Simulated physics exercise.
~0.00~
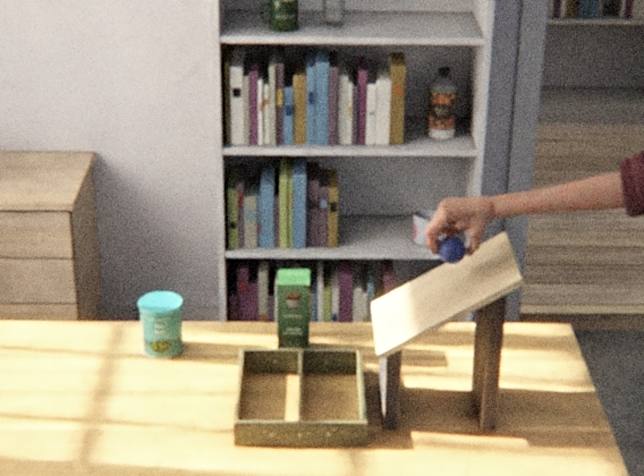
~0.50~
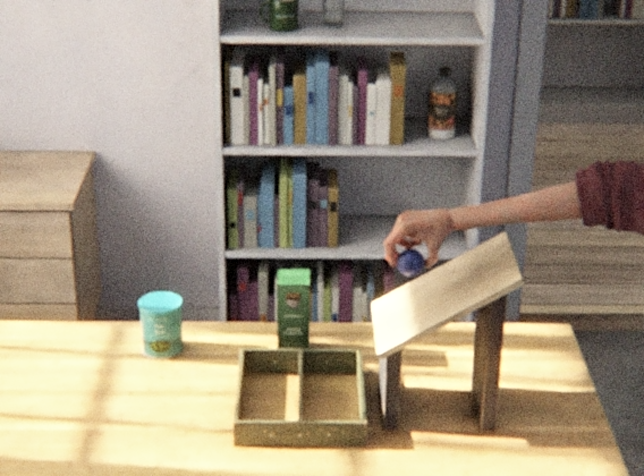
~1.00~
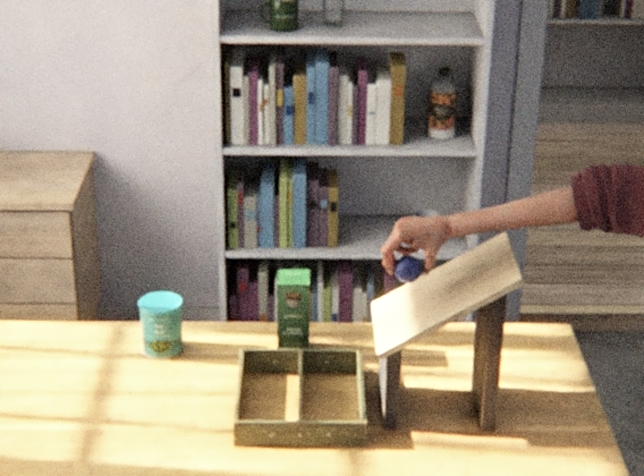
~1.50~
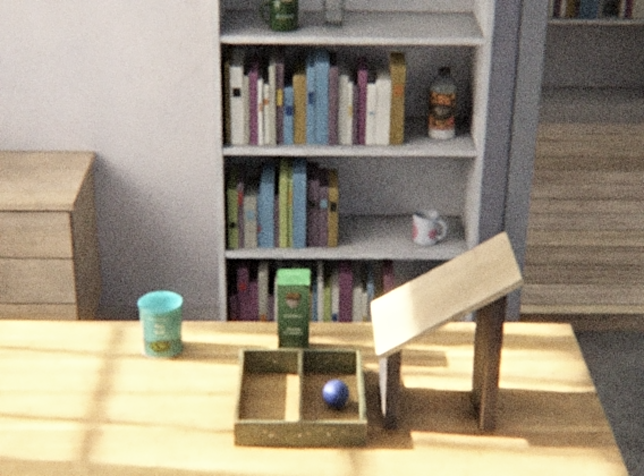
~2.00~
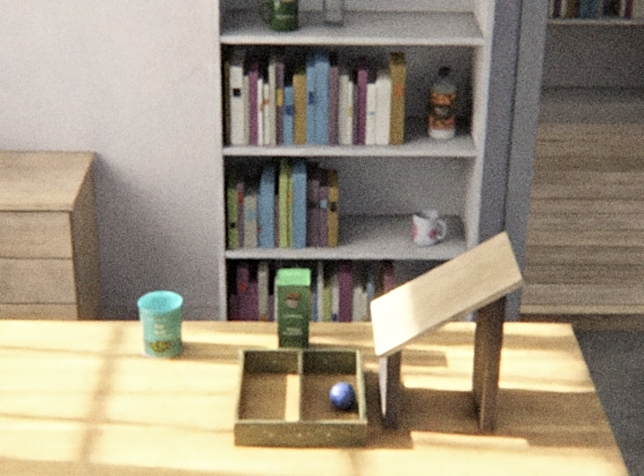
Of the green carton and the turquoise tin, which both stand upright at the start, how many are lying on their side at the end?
None of them are lying on their side; the green carton and the turquoise tin both still stand upright at the end.
